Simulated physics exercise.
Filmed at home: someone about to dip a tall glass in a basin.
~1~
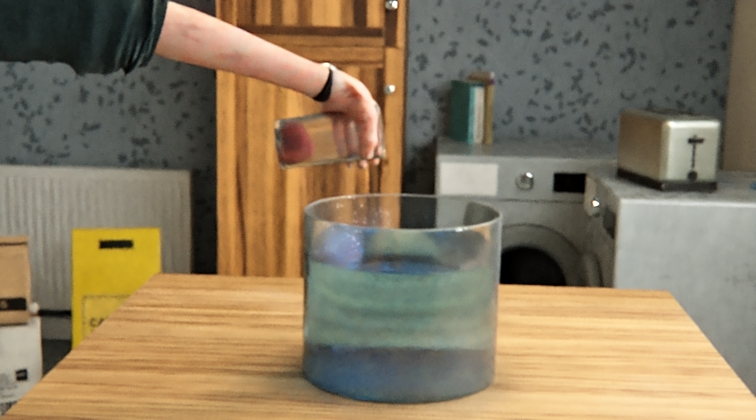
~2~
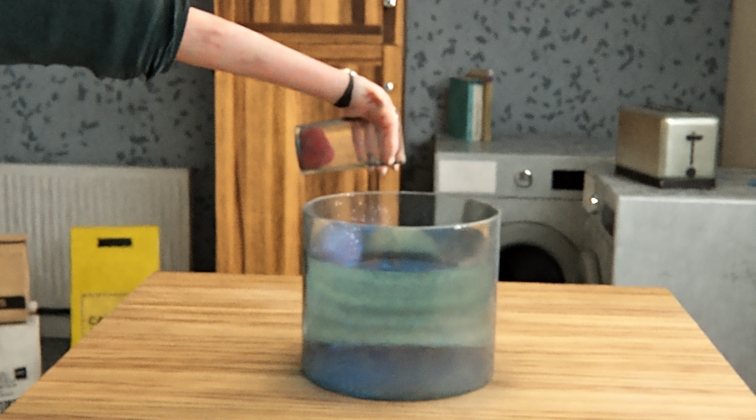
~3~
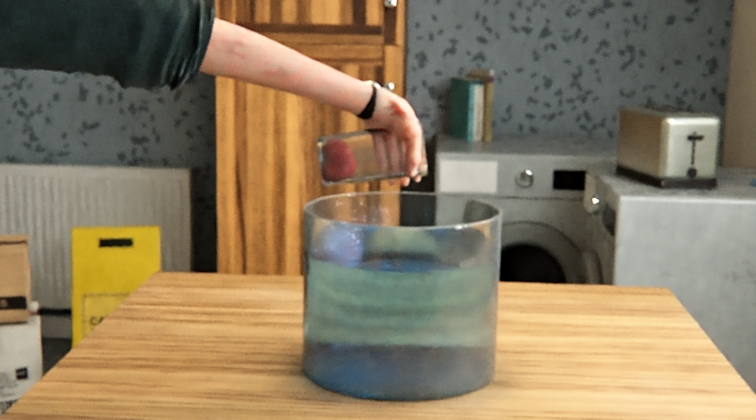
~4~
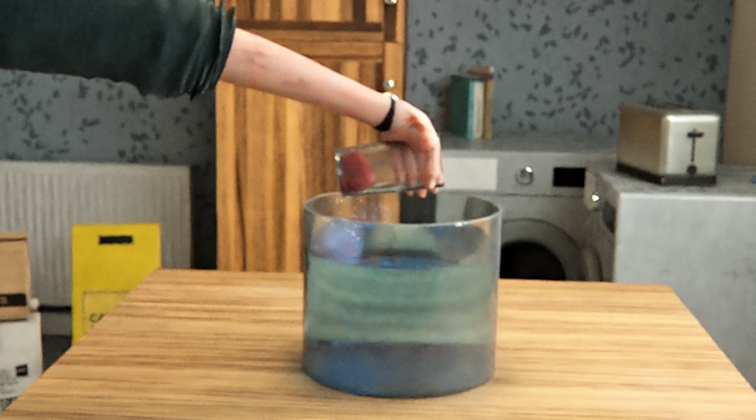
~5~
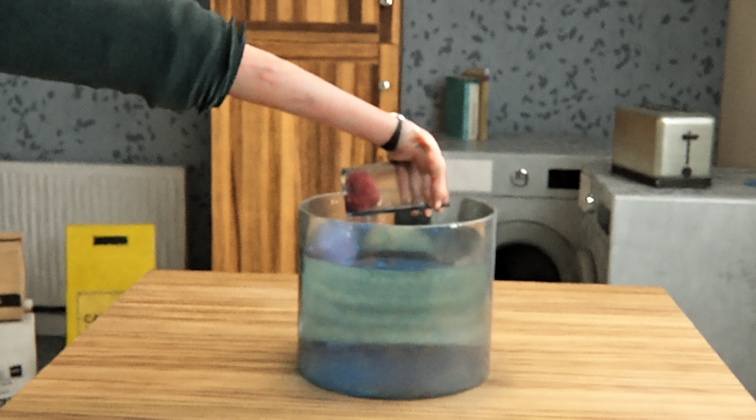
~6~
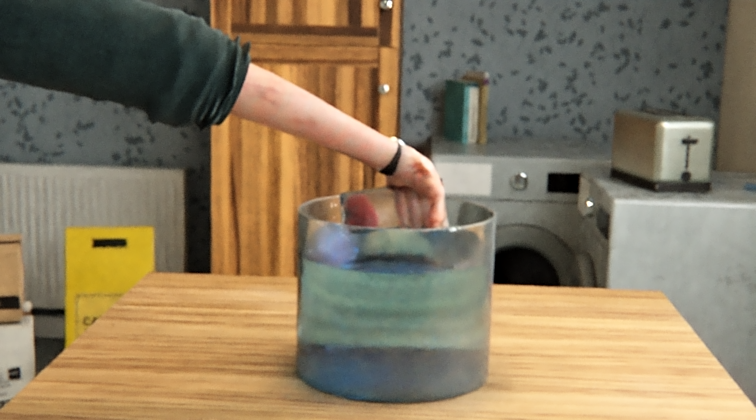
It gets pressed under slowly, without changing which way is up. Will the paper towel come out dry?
Under the surface the paper towel ends up wet.
A moment on, the tall glass enters the water.
Further on, water pours in as the air escapes.
When it is over, the tall glass is under, flooded, and the paper towel is wet.
